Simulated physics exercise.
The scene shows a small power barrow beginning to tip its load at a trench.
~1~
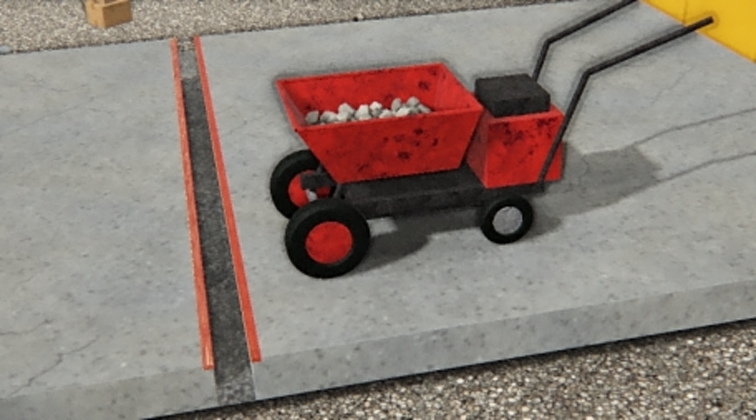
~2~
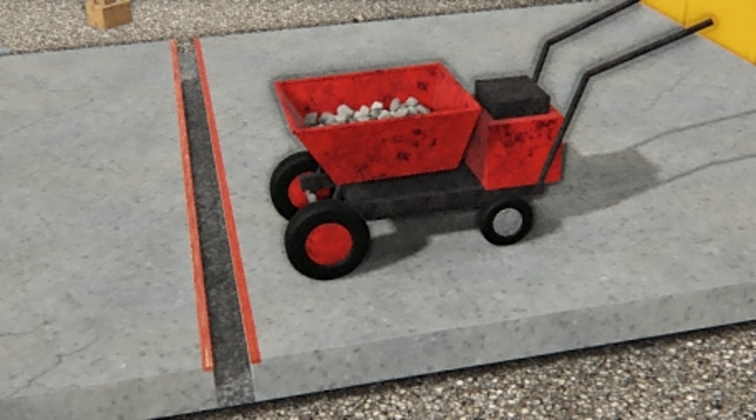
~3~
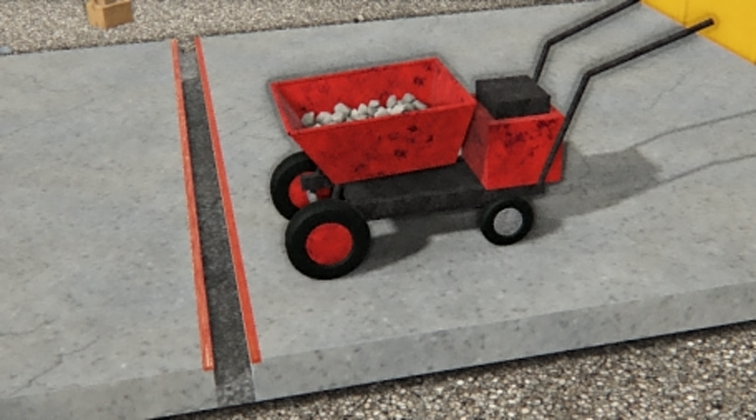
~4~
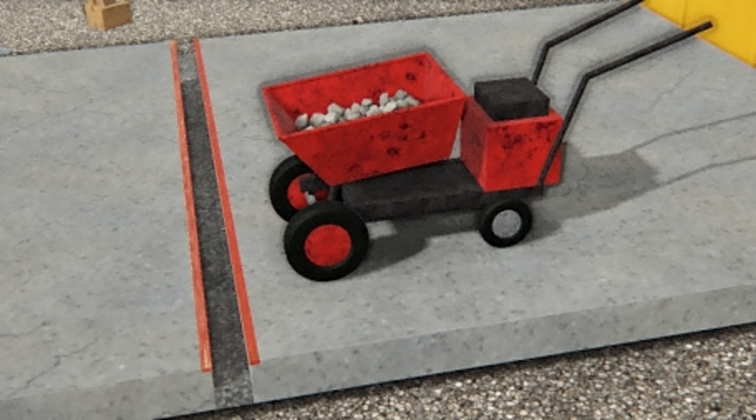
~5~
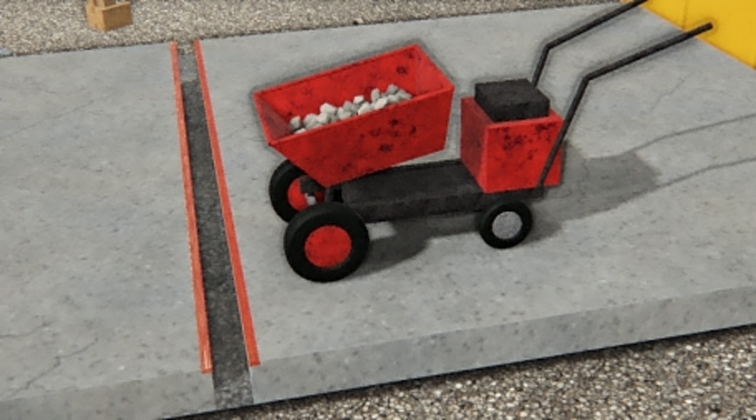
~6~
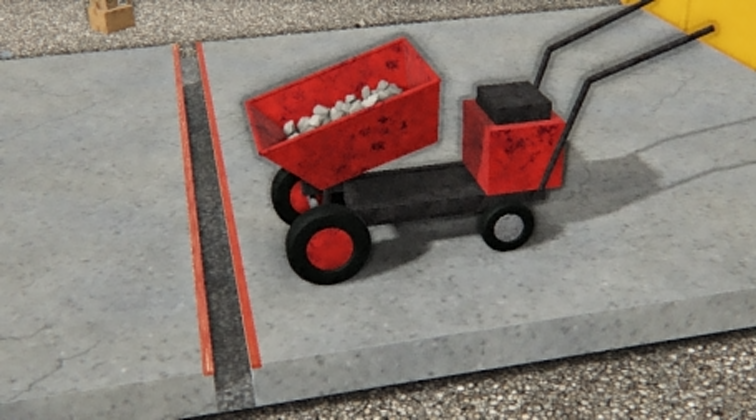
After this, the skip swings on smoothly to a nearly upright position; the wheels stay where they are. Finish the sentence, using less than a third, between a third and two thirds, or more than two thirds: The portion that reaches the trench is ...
The portion that reaches the trench is less than a third.
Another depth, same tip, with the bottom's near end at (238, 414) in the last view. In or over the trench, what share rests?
I'd guess about 20 %.
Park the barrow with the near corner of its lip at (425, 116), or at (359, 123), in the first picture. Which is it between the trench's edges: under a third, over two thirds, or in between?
Note - position 1: Below one third; position 2: One to two thirds.
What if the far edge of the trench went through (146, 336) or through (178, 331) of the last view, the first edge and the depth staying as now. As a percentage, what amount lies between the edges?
First try: About 80 %; second try: About 40 %.
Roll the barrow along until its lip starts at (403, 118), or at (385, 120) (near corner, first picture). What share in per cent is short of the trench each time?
That works out to 70 per cent for the first position and 50 per cent for the second.
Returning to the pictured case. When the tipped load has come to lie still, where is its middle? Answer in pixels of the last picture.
Roughly at (163, 270), give or take.
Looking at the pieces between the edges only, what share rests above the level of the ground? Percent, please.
Estimate: Near 0 in a hundred.
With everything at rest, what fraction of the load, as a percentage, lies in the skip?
Some 0 in a hundred.
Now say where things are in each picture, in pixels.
The first frame shows lip of the skip at (297, 130), level; top of the load at (384, 129), broken stones; first edge of the trench at (248, 315); far edge at (203, 322), the trench under half as wide as the skip, and about as deep as wide.
The second frame shows lip of the skip at (295, 132), level; top of the load at (386, 119).
The third frame shows lip of the skip at (290, 134), tipped barely; top of the load at (406, 120).
The fourth frame shows lip of the skip at (281, 139), tipped a little; top of the load at (399, 117).
The fifth frame shows lip of the skip at (271, 144), tipped a little; top of the load at (391, 113).
The sixth frame shows lip of the skip at (261, 153), tipped clearly; top of the load at (401, 106); first edge of the trench at (249, 321); far edge at (204, 328).
Soon after the last picture, skip tipped steeply; all in the skip.
A little later, skip tipped right over; most in the skip; a small part beyond it; a stray few falling.
Later still, skip tipped right over; a small part in the skip; a stray few in or heaped over the trench; most beyond it.
By the end, skip tipped right over; about a quarter in or heaped over the trench; most beyond it.
